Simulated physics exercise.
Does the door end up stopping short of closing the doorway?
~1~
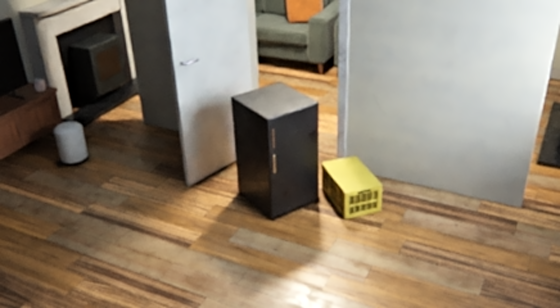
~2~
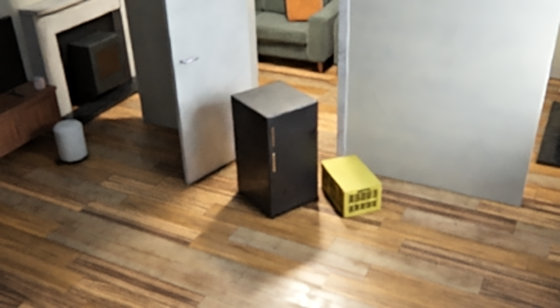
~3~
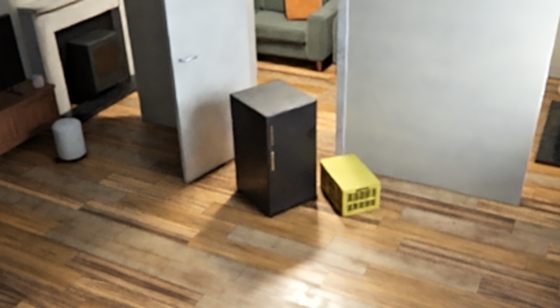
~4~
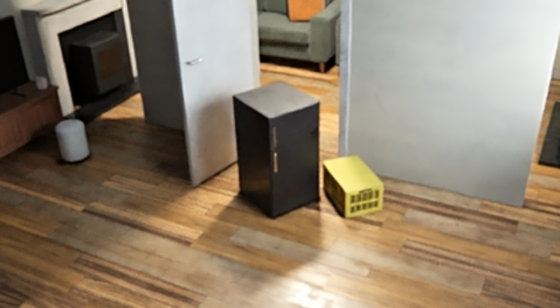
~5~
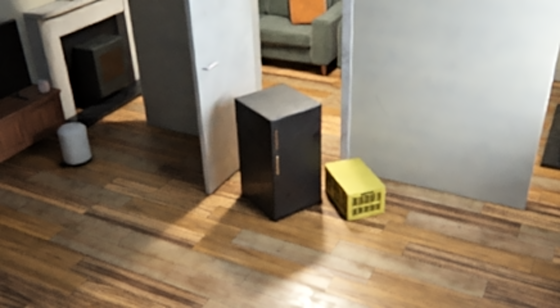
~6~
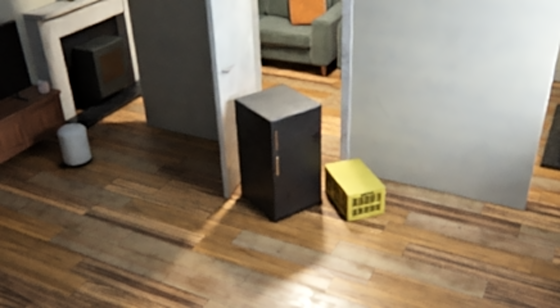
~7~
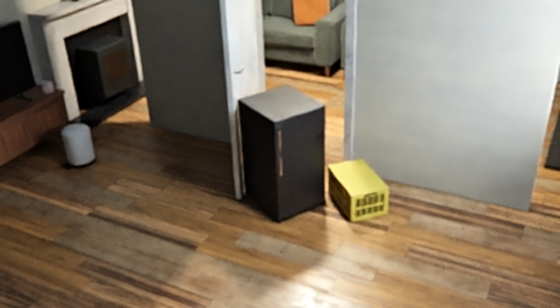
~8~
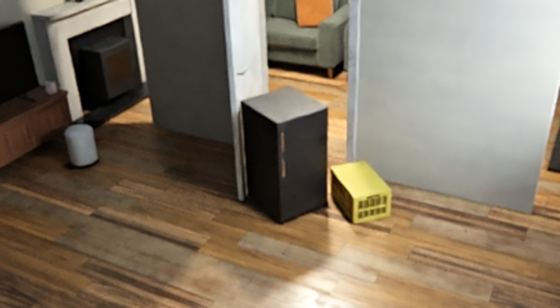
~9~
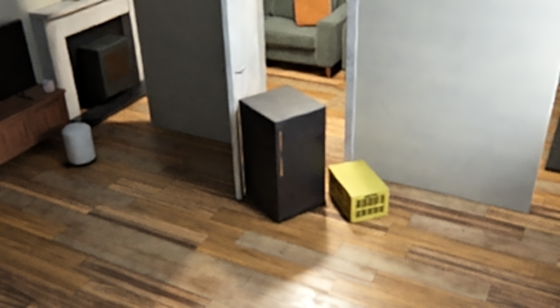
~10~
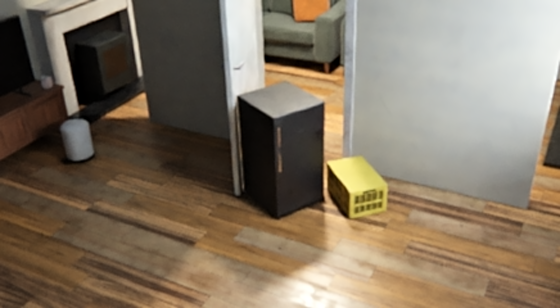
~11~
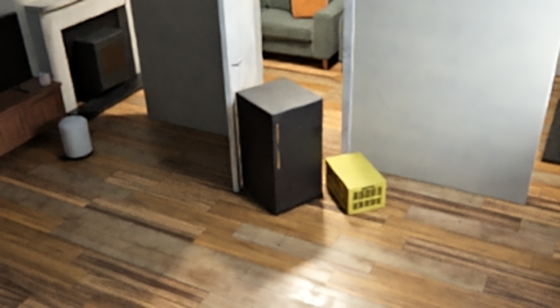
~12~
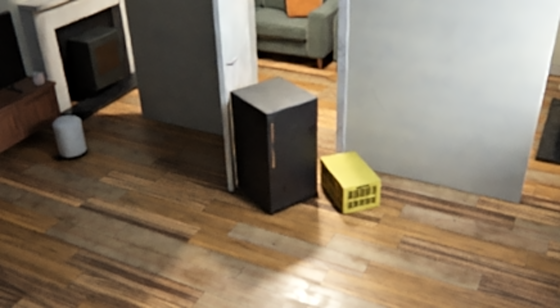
Yes, the door stops short beside the black appliance, and the green sofa can still be seen through the open doorway.
